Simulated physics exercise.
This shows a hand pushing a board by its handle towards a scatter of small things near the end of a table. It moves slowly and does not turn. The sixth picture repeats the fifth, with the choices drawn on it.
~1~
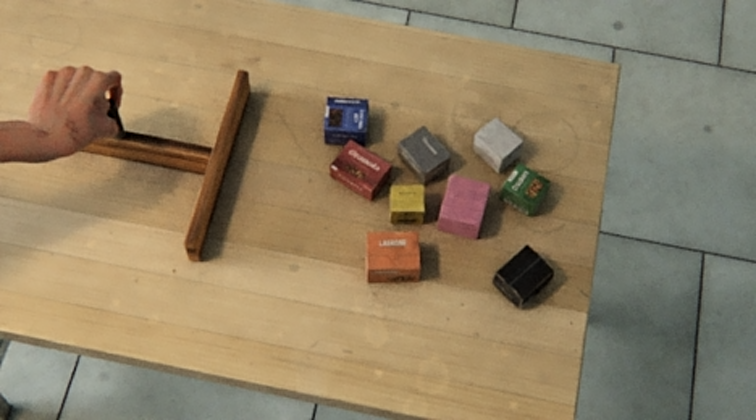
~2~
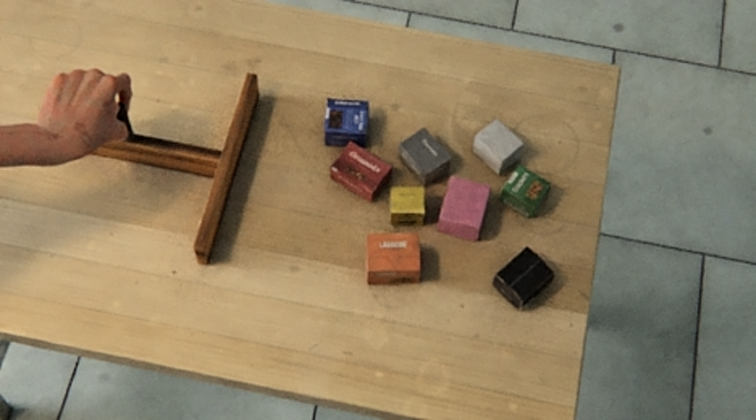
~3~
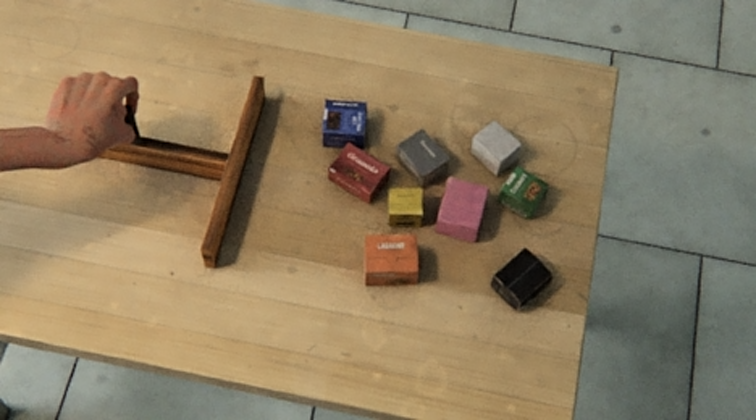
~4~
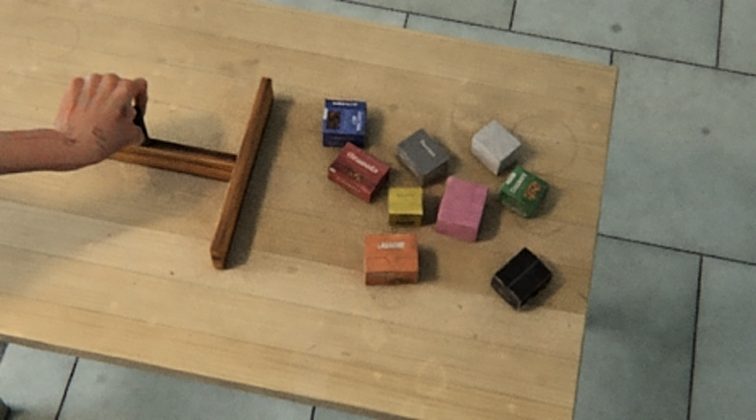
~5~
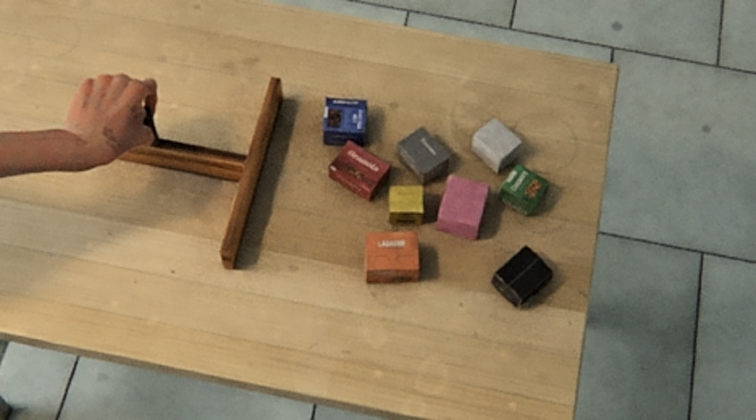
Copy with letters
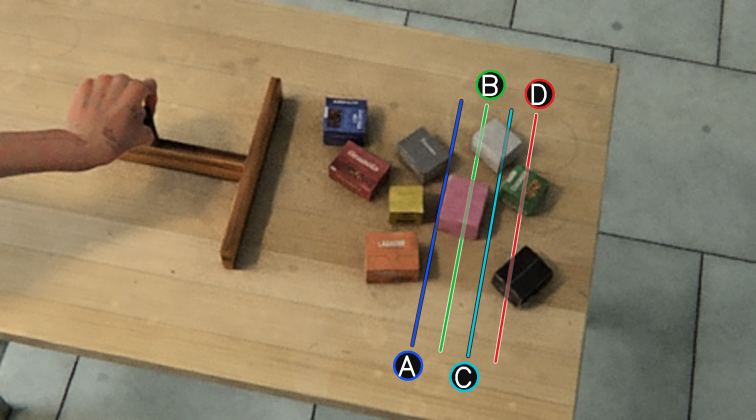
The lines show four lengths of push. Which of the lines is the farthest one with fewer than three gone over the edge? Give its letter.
Up to line D.
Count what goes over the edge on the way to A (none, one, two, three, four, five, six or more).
The count is none.
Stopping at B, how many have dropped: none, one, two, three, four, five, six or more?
The count is none.
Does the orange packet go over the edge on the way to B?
No.
On the marked copy, A at (438, 216); B at (465, 221); C at (491, 226); D at (517, 231).
Following D. Soon after the start, board (347, 179); blue packet (390, 131); grey box (434, 159).
Later, board (443, 198); green packet (556, 205); white block (546, 141).
In the end, board (517, 212); green packet over the edge; black box over the edge; two fallen.
As for the rest, A is within the limit but short; B is within the limit but short; C is within the limit but short.
